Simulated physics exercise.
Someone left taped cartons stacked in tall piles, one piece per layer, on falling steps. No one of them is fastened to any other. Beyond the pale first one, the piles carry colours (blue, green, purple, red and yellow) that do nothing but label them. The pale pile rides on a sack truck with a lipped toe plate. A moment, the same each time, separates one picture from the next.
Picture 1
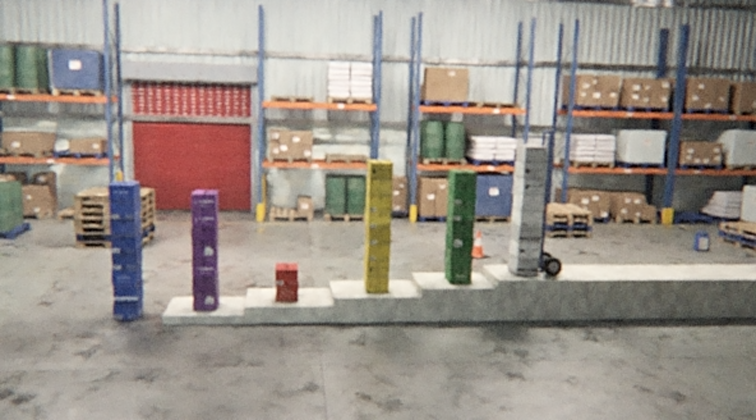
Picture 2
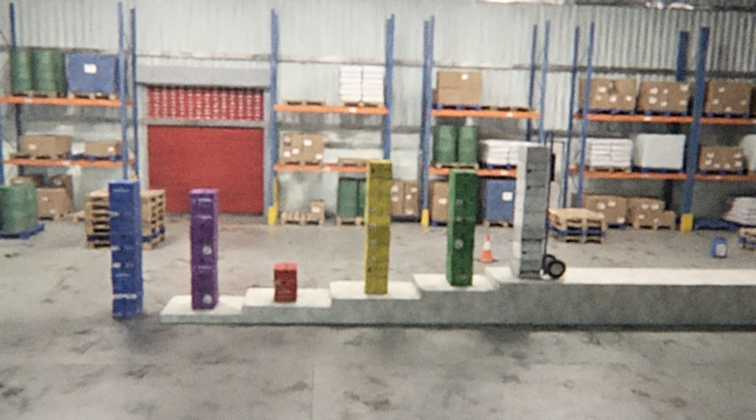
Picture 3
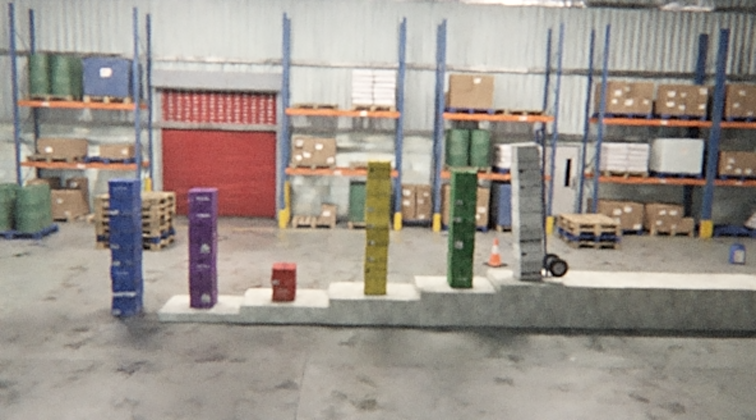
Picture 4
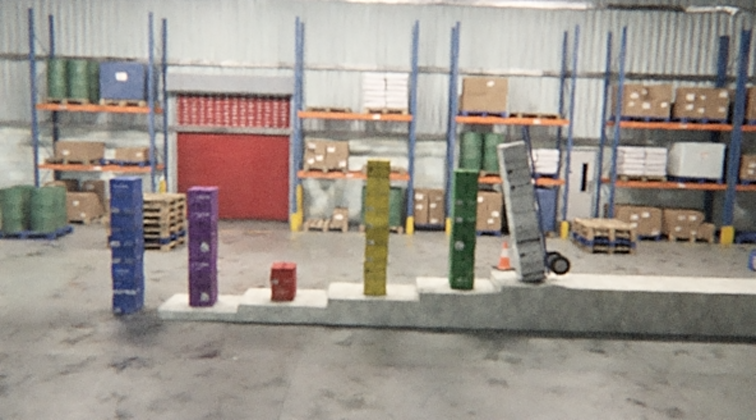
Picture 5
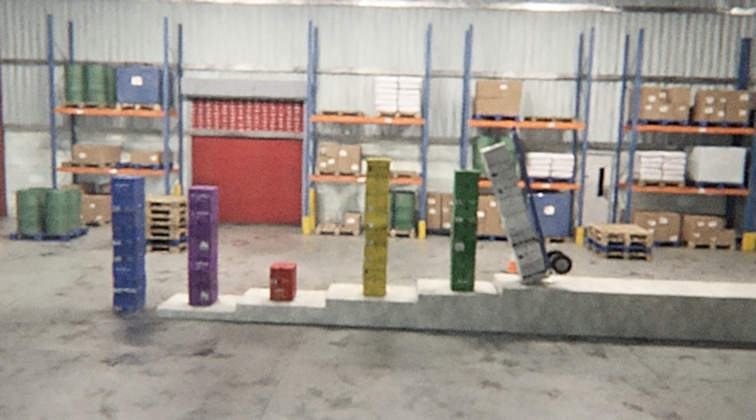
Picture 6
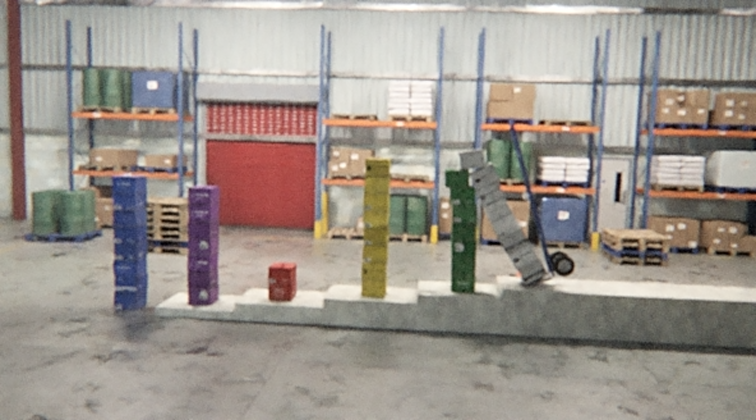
In this clip, a sack truck and its tall pale pile of cartons tilt left on stepped blocks, the pile leaning onto the green stack and shifting its top, while the yellow, red, purple and blue cartons stay put.
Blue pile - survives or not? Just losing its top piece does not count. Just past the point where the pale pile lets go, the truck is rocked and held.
Survives.
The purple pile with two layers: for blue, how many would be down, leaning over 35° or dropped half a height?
Blue count: 0.
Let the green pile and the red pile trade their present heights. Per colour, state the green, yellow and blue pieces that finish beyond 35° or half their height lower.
The tally reads green 0, then yellow 0, then blue 0.
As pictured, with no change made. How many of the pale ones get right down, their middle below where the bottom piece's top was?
Tally at the end: 4.
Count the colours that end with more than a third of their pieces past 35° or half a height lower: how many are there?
It comes to 3.
Soon, 8 of the pale pile down; none of the 8 blue cartons down (0 of 32 in all colours); top blue carton unmoved; top green carton tipped clearly.
A while on, 8 of the pale pile down; none of the 8 blue cartons down (6 of 32 in all colours); top blue carton unmoved; top green carton tipped clearly, about its own height lower.
Towards the end, 8 of the pale pile down; none of the 8 blue cartons down (12 of 32 in all colours); top blue carton unmoved; top yellow carton on its side.
Then, 8 of the pale pile down; none of the 8 blue cartons down (13 of 32 in all colours); top blue carton unmoved; top green carton on its side.
Finally, 8 of the pale pile down; none of the 8 blue cartons down (13 of 32 in all colours); top blue carton unmoved; top yellow carton upside down. Seen by the last camera, middles, top blue carton near (130, 184), top yellow carton near (220, 324).
